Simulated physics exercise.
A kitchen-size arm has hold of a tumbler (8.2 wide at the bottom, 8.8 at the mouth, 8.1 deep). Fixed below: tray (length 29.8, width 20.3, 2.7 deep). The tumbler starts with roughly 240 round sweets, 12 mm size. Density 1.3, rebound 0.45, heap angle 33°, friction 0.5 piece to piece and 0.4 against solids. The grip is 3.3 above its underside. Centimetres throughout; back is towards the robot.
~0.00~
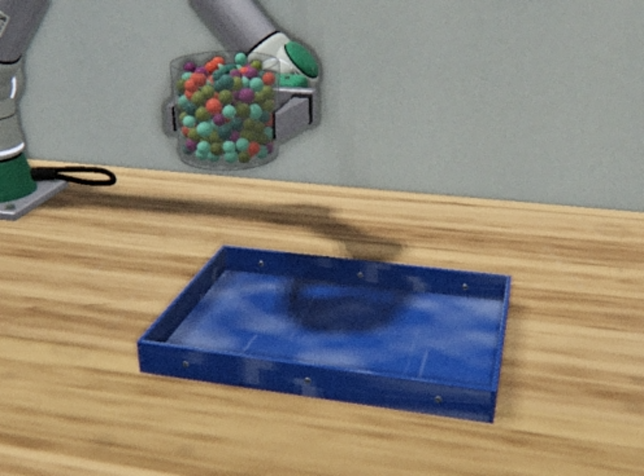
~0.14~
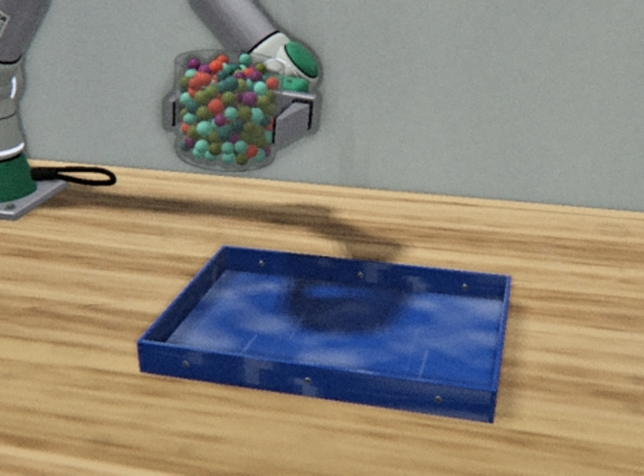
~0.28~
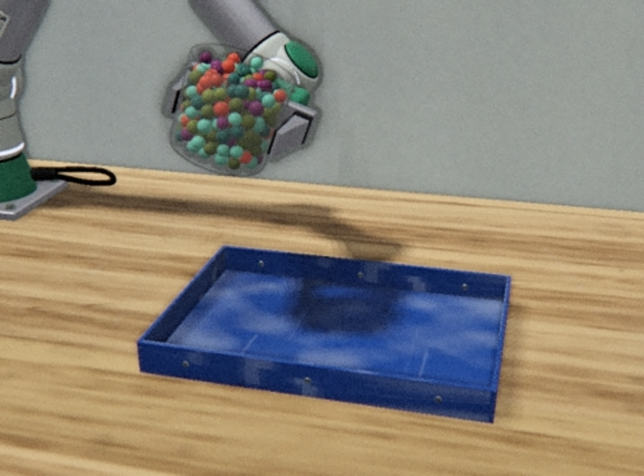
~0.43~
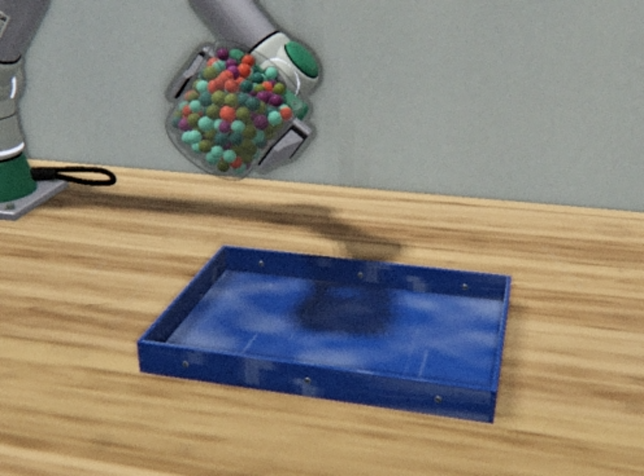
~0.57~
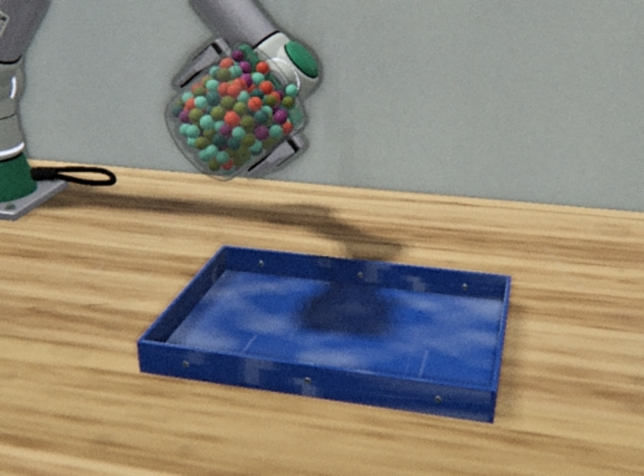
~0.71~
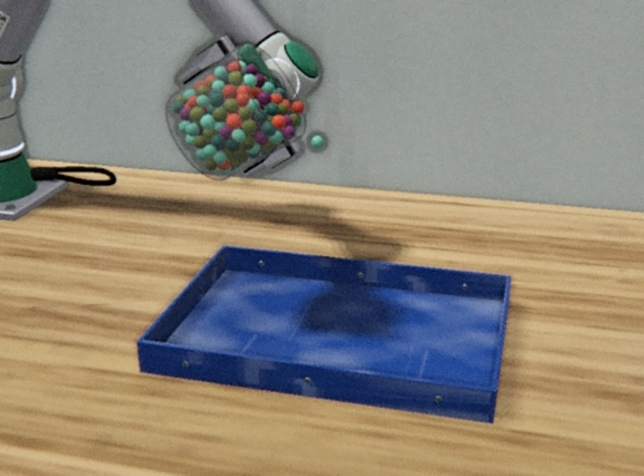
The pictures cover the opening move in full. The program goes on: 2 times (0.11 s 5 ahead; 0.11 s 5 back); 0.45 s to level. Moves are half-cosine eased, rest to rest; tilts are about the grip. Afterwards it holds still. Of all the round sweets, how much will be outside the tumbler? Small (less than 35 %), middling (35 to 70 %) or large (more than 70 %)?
A middling share, 35 to 70 %, ends outside the tumbler.
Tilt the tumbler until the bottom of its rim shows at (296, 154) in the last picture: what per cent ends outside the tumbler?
About 80 per cent.
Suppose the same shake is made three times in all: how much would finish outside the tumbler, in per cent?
In that case some 55 per cent.
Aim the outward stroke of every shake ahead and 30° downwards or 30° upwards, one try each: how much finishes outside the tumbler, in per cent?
About 25 and 65 per cent.
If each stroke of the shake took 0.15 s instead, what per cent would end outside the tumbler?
Then about 30 per cent.
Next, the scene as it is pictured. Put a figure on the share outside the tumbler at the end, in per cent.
About 45 per cent.
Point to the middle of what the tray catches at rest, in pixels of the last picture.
Around (429, 336).
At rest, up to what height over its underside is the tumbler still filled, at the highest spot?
Roughly 7.0 cm.
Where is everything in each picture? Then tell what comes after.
The first picture shows tumbler middle at (227, 111), level; upper third of the load around (226, 84), from x 185 to 270, top at y 60; 240 in the tumbler.
The second picture shows tumbler middle at (228, 111), tilted 5° forward; upper third of the load around (225, 85), from x 185 to 275, top at y 60.
The third picture shows tumbler middle at (230, 112), tilted 19° forward; upper third of the load around (228, 86), from x 180 to 280, top at y 60.
The fourth picture shows tumbler middle at (232, 113), tilted 37° forward; upper third of the load around (232, 87), from x 180 to 285, top at y 55.
The fifth picture shows tumbler middle at (234, 115), tilted 51° forward; upper third of the load around (234, 90), from x 180 to 290, top at y 55.
The sixth picture shows tumbler middle at (234, 115), tilted 56° forward; upper third of the load around (234, 93), from x 180 to 320, top at y 70; 239 in the tumbler, 1 in flight or on a rim.
By 1.07 s, tilted 56° forward, highest piece 23 above the table; 172 in the tumbler, 58 in the tray, 10 in flight or on a rim.
By 1.42 s, tilted 19° forward, highest piece 24 above the table; 131 in the tumbler, 103 in the tray, 5 on the table or floor, 1 in flight or on a rim.
By 1.80 s, level, highest piece 23 above the table; 131 in the tumbler, 104 in the tray, 5 on the table or floor.
By 2.85 s, level, highest piece 23 above the table; 131 in the tumbler, 104 in the tray, 5 on the table or floor.
Final count, 131 in the tumbler, 104 in the tray, 5 on the table or floor. That is 45 % outside the tumbler.
